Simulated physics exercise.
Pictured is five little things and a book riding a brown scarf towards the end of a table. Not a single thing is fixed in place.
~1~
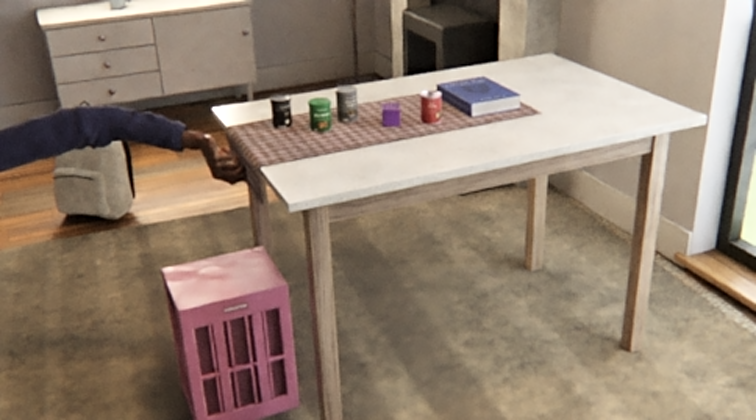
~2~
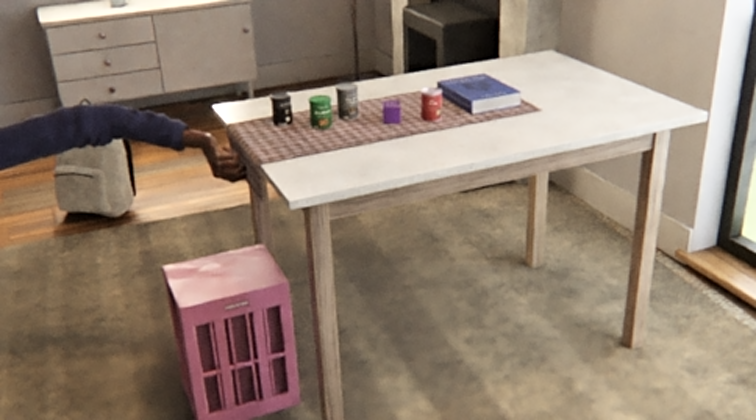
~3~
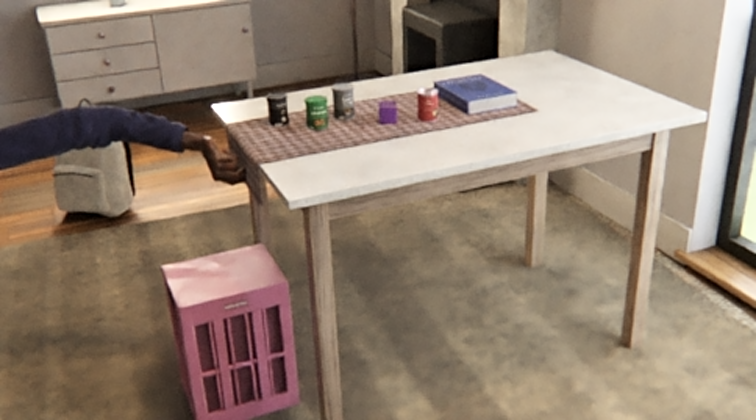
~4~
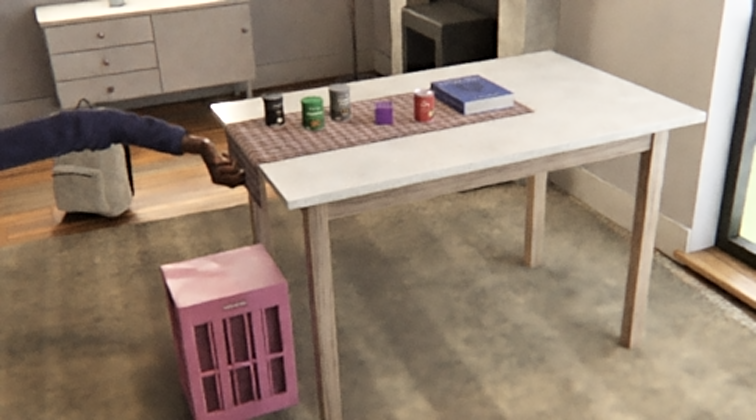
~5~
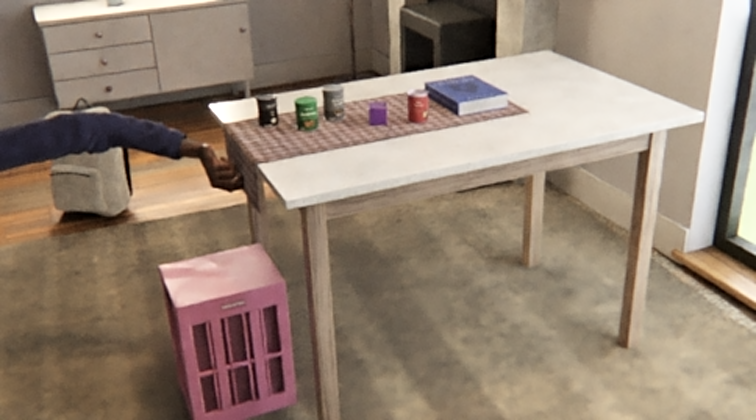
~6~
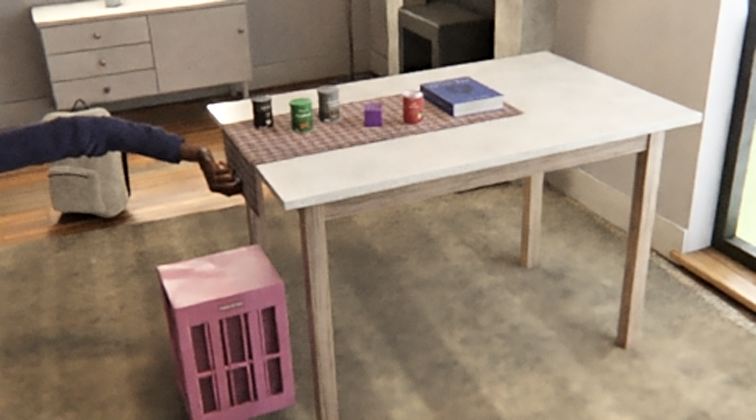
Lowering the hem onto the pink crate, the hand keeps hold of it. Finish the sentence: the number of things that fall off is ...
... two.
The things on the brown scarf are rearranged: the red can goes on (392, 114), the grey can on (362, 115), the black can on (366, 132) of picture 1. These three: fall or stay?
Red can: Still on; grey can: Still on; black can: Still on.
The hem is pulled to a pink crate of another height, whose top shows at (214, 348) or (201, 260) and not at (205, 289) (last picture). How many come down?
4 and 1.
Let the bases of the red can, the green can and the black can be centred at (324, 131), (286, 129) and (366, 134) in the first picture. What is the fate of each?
Of these three, the red can takes a tumble, the green can takes a tumble, the black can rides it out.
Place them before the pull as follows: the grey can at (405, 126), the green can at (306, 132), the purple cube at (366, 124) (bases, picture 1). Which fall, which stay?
The grey can keeps its place on top; the green can goes over; the purple cube keeps its place on top.
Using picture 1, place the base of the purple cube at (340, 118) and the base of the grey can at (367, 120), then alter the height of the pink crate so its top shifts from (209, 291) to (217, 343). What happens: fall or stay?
Purple cube: Off. Grey can: Off.
Soon after, hem near (246, 234); black can gone.
After that, hem on the crate; black can and green can gone.
In the end, hem on the crate; black can and green can gone. The table loses two.
